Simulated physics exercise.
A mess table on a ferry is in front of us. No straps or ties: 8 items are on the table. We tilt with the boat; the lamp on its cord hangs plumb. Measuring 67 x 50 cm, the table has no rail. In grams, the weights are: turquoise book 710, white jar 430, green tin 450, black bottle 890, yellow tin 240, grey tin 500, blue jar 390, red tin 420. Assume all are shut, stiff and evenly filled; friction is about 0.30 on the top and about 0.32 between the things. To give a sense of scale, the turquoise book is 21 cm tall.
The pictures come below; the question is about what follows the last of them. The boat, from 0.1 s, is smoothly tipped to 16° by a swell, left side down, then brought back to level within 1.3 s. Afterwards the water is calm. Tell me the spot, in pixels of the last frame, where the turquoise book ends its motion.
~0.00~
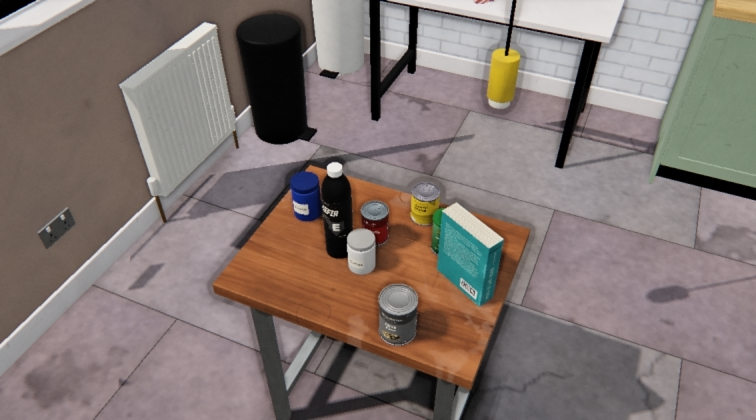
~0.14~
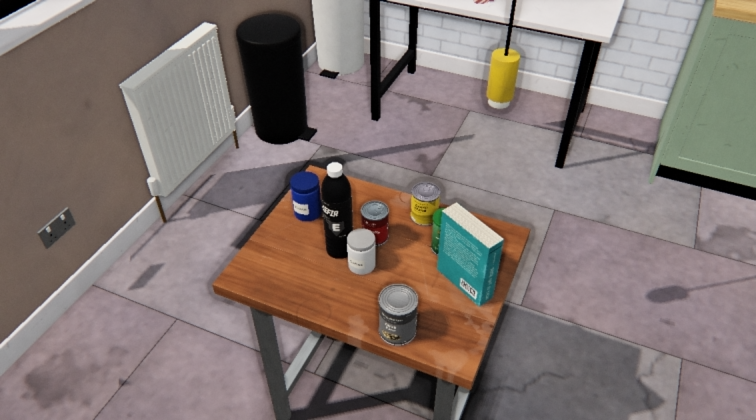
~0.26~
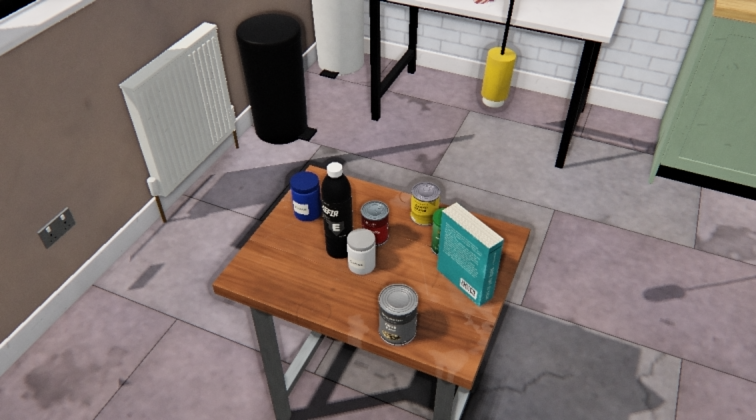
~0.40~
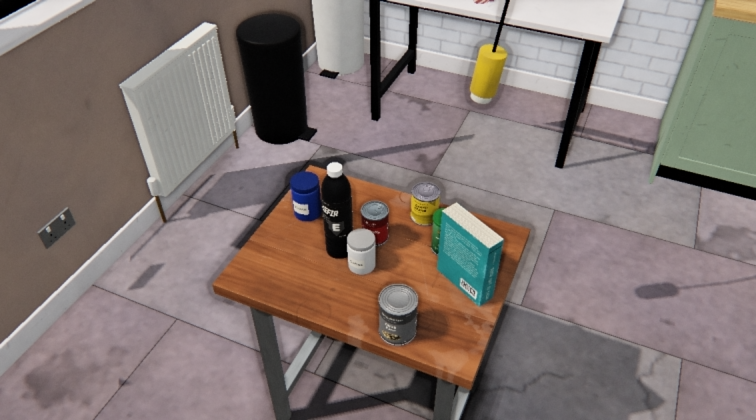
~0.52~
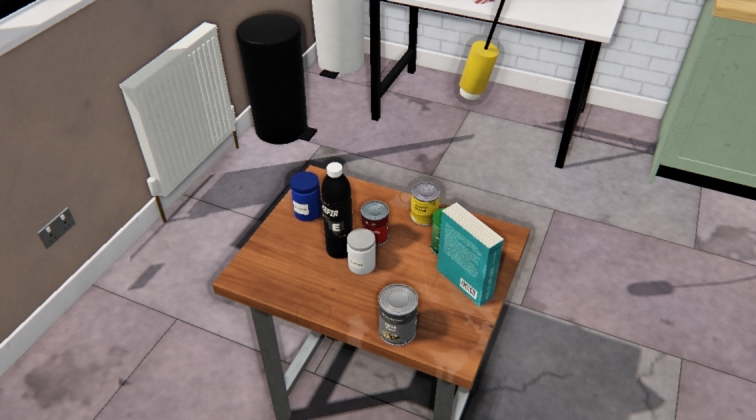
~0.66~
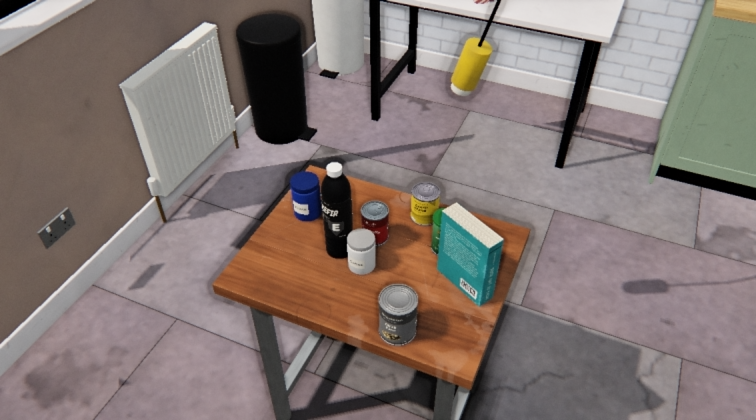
The turquoise book ends its motion close to (468, 256).
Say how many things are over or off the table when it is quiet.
The answer is 0.
Around 0.96 s, boat heeled 12°, left side down.
Around 1.26 s, boat heeled 2°, left side down.
Around 1.66 s, boat level.
Finally (1.9 s), all 8 still in place (within 5 cm). In the last view, turquoise book near (468, 255).
